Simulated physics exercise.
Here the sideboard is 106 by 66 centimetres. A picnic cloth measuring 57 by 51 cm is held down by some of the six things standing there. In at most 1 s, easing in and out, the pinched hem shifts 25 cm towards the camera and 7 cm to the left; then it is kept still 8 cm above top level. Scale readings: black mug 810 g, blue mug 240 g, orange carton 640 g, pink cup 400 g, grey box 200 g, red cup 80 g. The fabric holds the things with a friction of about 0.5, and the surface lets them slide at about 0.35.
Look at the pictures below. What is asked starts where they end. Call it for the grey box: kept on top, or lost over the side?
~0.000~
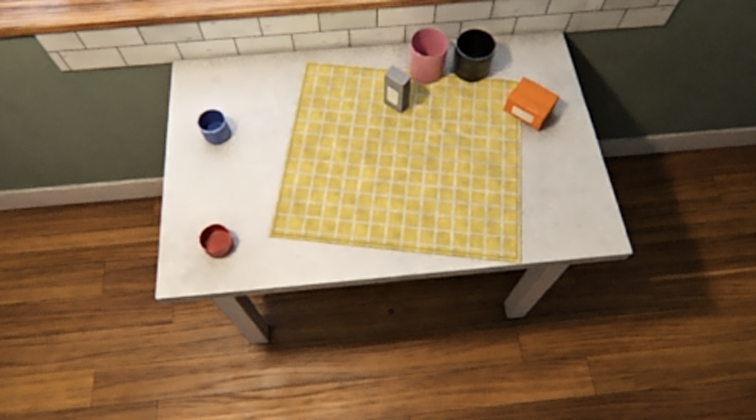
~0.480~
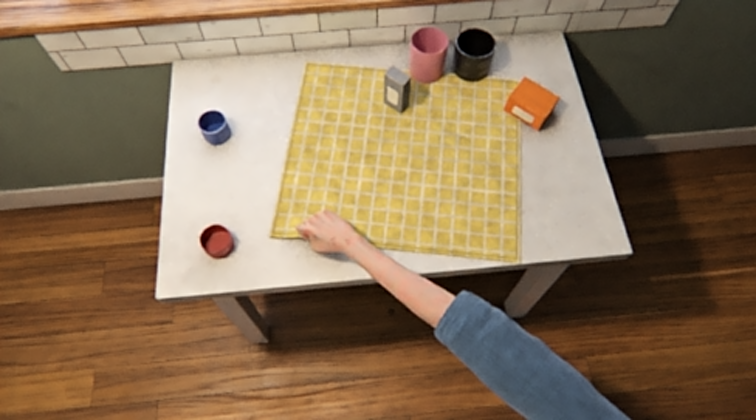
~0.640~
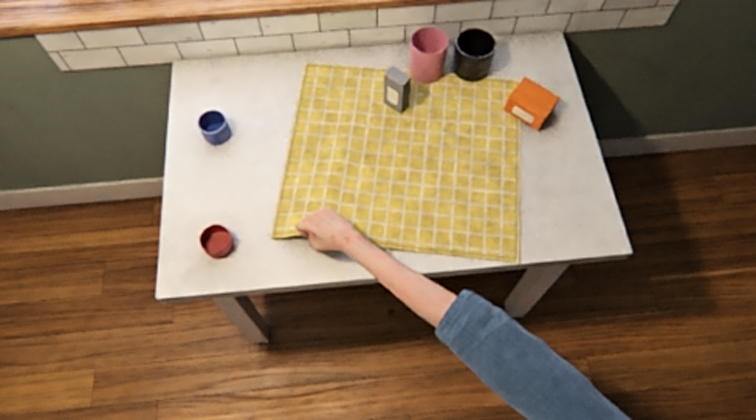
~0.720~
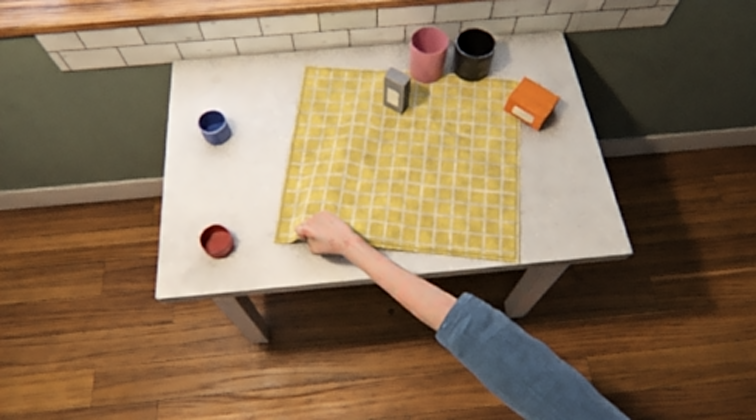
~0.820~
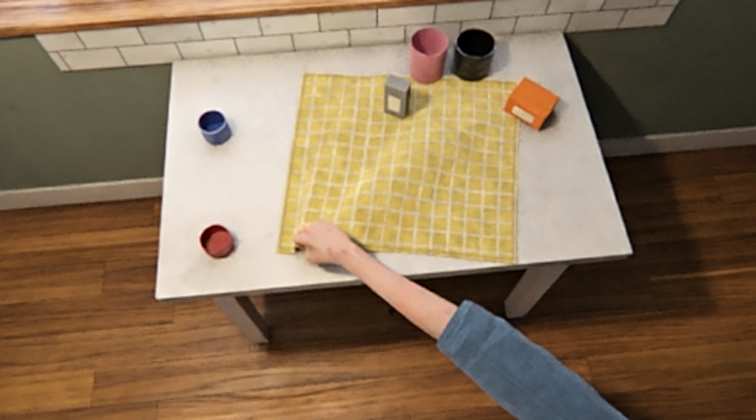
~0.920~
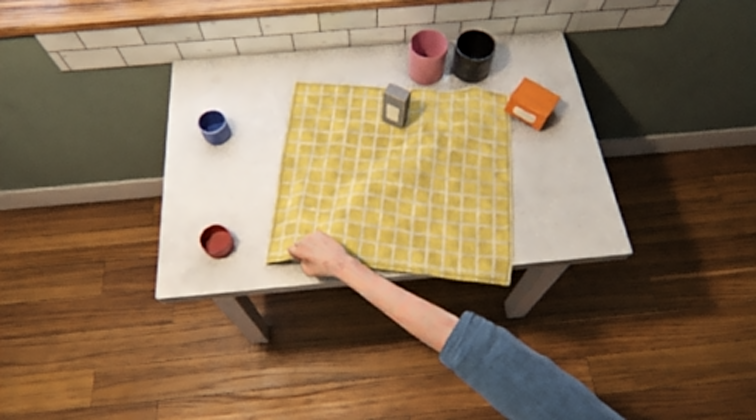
Kept on top.
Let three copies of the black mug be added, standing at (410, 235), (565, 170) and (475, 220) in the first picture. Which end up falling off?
First leaves the top, second keeps its place, third keeps its place.
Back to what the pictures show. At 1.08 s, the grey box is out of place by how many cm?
Measured: Grey box displaced by 10 cm.
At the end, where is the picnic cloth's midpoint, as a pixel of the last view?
I'd point to about (365, 244).
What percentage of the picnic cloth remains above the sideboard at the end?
Share within the edges: Approx. 65 %.
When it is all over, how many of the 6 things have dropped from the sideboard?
That works out to 0 of them.
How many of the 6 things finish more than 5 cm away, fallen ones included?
The count is 1.
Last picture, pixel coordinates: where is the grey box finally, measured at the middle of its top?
(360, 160).
After 1.1 s, 90 % of the picnic cloth is still over the top; grey box 10 cm off its start.
After 1.3 s, 75 % of the picnic cloth is still over the top; grey box 18 cm off its start.
After 1.4 s, 70 % of the picnic cloth is still over the top; grey box 23 cm off its start at (364, 151).
After 1.6 s, 65 % of the picnic cloth is still over the top; grey box 25 cm off its start.
After 3.2 s, 65 % of the picnic cloth is still over the top; grey box 25 cm off its start at (360, 160).
